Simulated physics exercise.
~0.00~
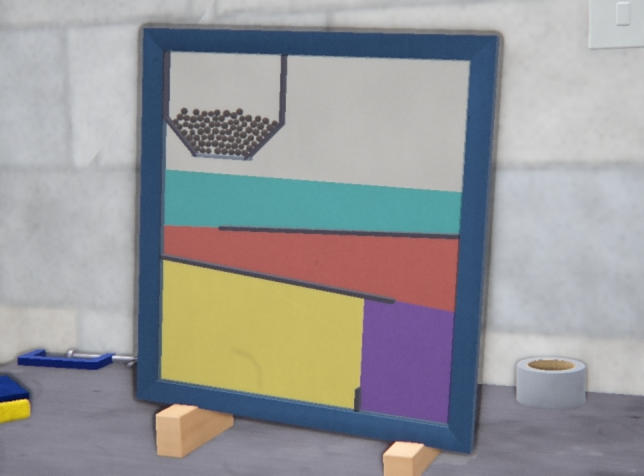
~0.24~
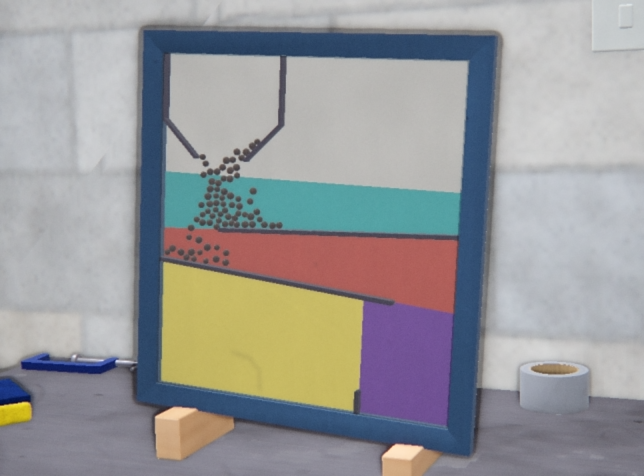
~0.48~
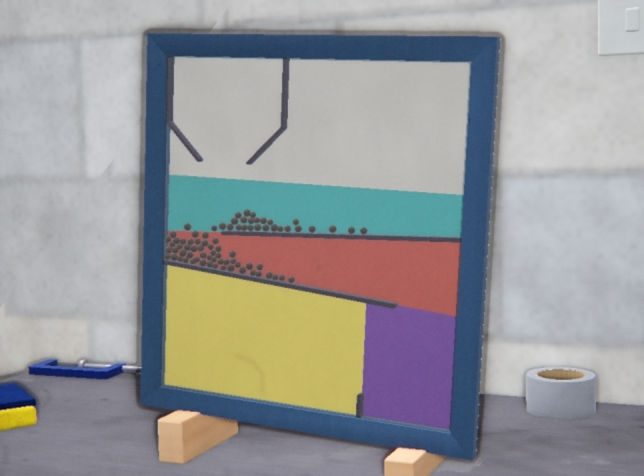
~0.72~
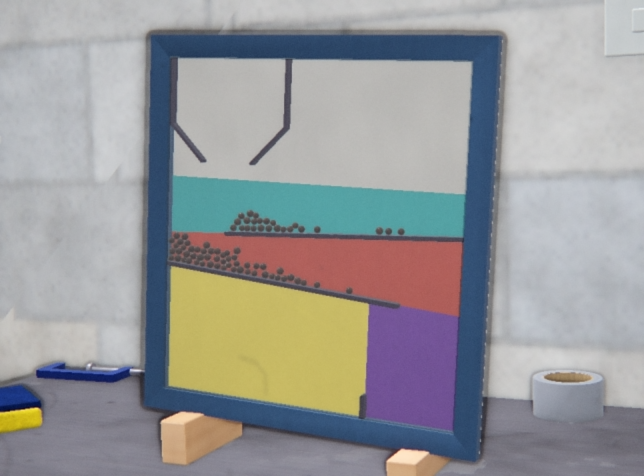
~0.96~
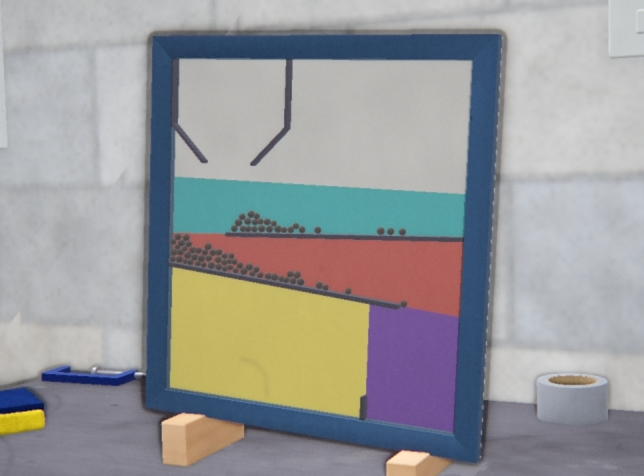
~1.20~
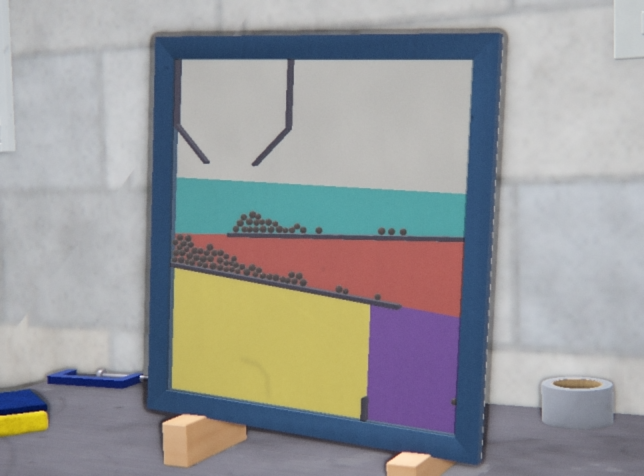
On a grey surface against a pale block wall, small dark round pieces pour from a hopper inside a blue-framed upright case and spread along two sloping ledges, most coming to rest in the red section, many in the turquoise, and hardly any reaching the purple.
